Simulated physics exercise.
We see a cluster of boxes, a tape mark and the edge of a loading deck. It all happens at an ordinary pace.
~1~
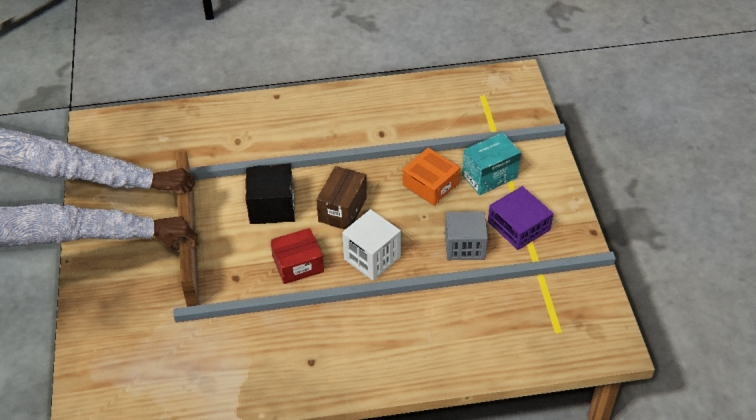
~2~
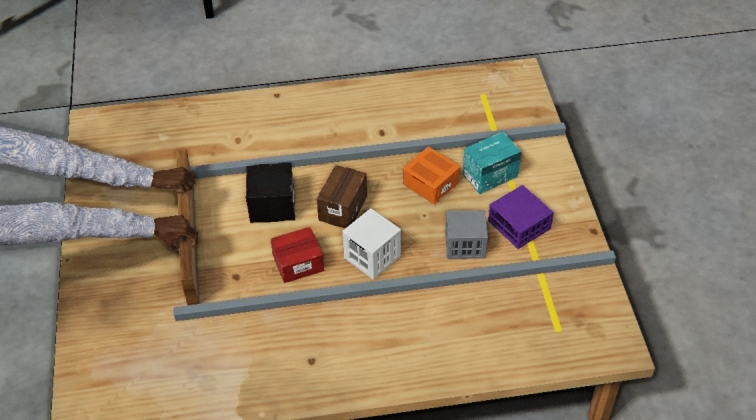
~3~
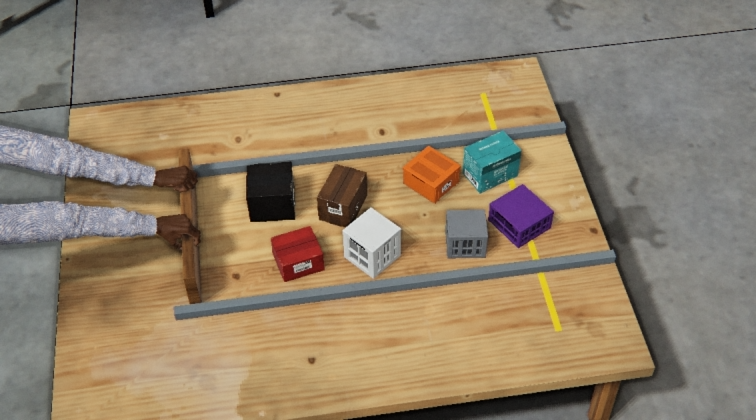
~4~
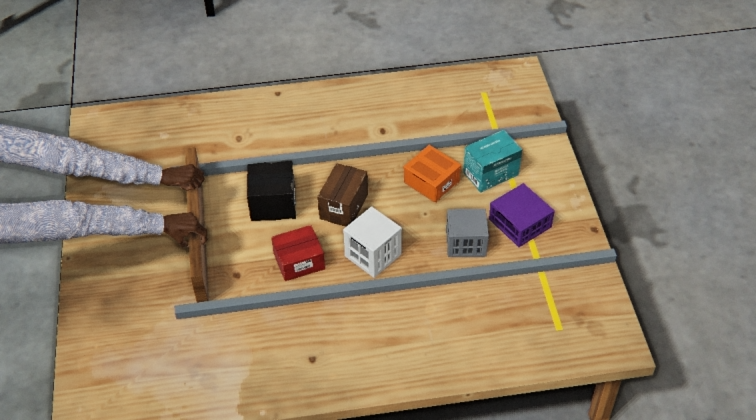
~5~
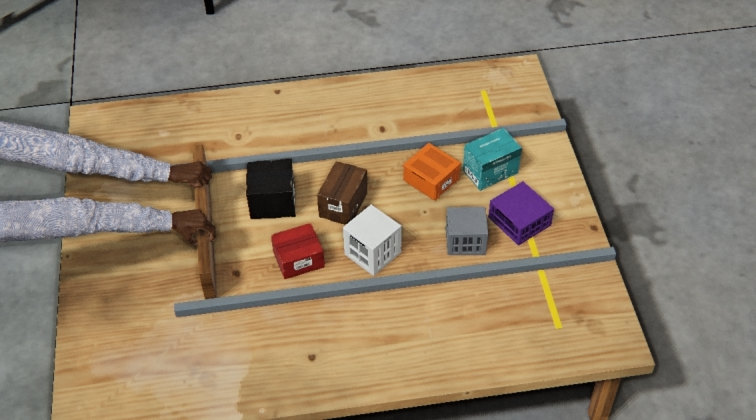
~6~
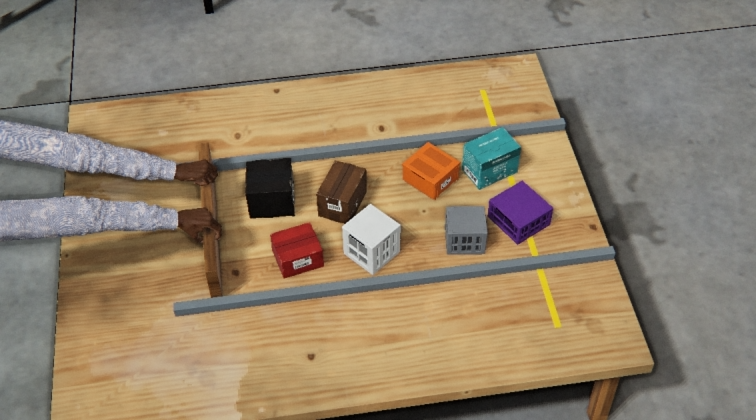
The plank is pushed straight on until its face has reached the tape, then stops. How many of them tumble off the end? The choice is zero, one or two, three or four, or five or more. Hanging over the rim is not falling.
Here the number that fall off is three or four.
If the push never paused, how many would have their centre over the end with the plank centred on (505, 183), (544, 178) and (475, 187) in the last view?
Place by place, 4, 6 and 2.
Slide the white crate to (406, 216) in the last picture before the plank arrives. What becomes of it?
From there it does not fall.
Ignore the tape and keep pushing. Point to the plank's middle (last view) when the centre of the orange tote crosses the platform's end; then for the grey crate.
Near (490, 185) and (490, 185).
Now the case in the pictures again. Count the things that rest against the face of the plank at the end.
In contact: 2.
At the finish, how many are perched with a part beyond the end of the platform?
2 of them.
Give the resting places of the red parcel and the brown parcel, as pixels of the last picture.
The red parcel at (549, 221), the brown parcel at (574, 165).
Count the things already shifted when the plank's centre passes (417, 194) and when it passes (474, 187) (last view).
The counts are 8 and 8.
Soon after, none off yet; purple crate at rest near (520, 212); turquoise box at rest near (491, 158); grey crate at rest near (466, 230).
Then, none off yet; purple crate moved about its own width near (555, 202); turquoise box moved about its own width near (549, 154); grey crate moved about its own width near (525, 226).
At rest, the number that fall off is three or four; fallen, orange tote, grey crate, turquoise box and purple crate.
